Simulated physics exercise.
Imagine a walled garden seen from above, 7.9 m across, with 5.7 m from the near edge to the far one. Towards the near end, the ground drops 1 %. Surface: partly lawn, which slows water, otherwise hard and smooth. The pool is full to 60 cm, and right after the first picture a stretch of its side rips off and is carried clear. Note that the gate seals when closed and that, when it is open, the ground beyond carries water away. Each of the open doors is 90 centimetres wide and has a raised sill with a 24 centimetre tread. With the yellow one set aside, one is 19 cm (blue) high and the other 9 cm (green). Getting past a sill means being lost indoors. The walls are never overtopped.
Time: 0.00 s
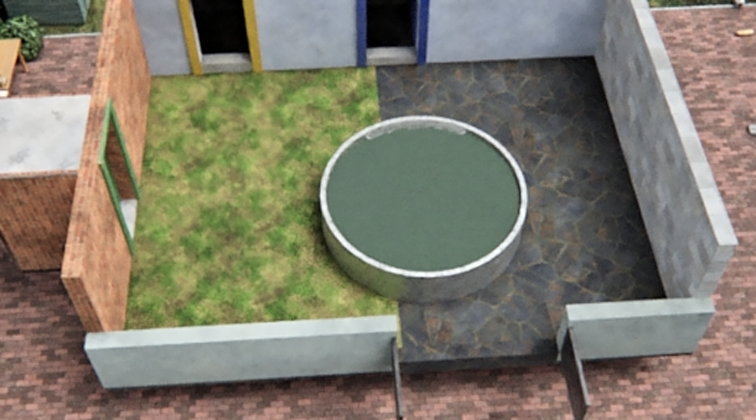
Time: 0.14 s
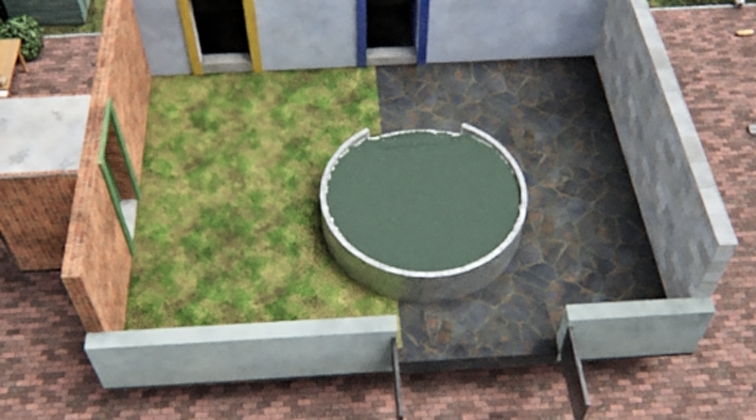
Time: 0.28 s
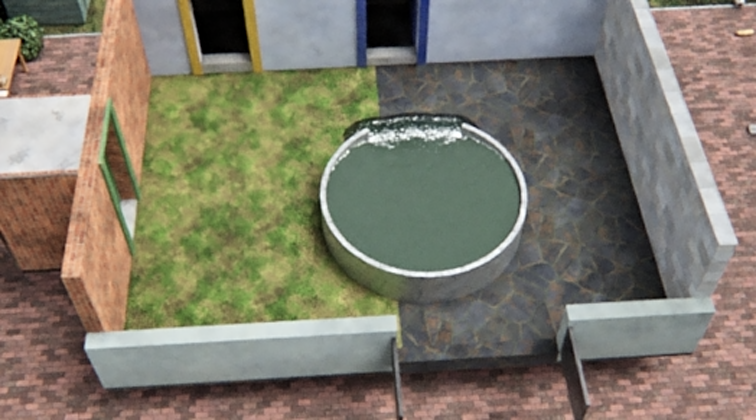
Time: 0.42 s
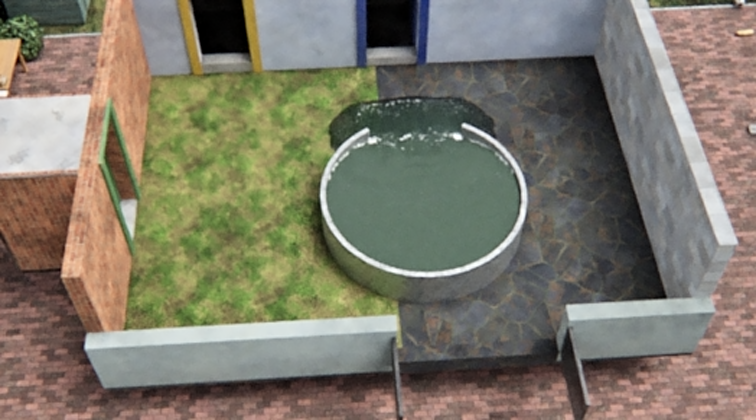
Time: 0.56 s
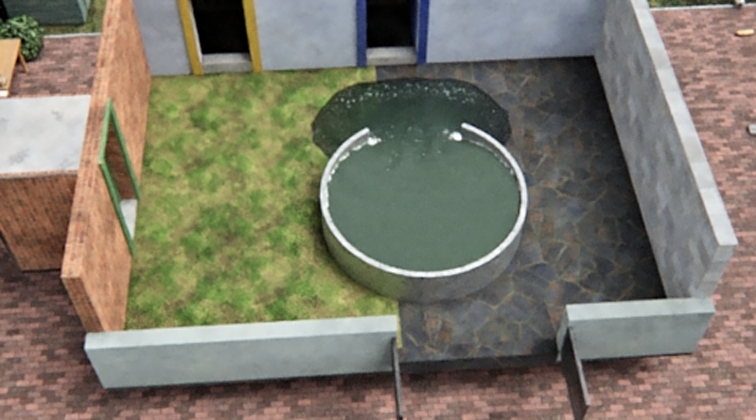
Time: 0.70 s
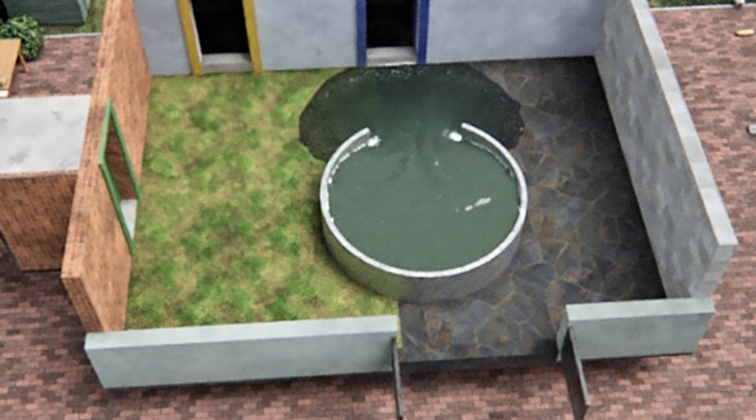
Water sits still in a round, full pool inside a walled garden, part lawn and part dark stone, until a stretch of the pool's far side disappears. It then pours through the gap and fans out in a widening dark sheet over grass and paving, spreading toward the yellow and blue doorways.
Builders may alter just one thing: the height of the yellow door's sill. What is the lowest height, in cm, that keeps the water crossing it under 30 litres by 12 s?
About 5.5 cm.
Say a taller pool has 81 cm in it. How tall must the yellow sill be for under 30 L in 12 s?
About 8.0 centimetres.
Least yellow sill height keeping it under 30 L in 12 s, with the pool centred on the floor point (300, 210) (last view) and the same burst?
Close to 21 cm would do it.
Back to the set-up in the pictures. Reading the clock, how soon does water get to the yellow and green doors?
It reaches yellow at 2.2 s, and green at 4.5 s.
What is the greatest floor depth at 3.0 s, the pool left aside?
About 32 cm.
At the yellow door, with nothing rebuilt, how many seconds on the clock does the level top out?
The level tops out around 6.5 s.
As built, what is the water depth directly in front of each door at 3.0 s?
Reading in centimetres: Blue = 32, yellow = 10, green = 0.
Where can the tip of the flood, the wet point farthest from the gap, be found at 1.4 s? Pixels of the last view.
Around pixel (548, 61).
After 1.4 s water covers 20 % of the floor, deepest (37 cm) near (417, 67); it has not reached the yellow door.
After 3.0 s water covers 35 % of the floor, deepest (32 cm) near (578, 60); 10 cm at the yellow door, 0 litres in over its 22 cm sill.
After 12.0 s water covers 100 % of the floor, deepest (13 cm) near (315, 352); 6 cm at the yellow door, 0 litres in over its 22 cm sill.
At the yellow door as built, the water arrived by 2.2 s and peaked near 10 cm at 6.4 s.
With a sill of 5 cm, 43 litres would have come in within the 12 s; with 6.5 cm, 19 litres. So under 30 litres takes about 5.5 cm.
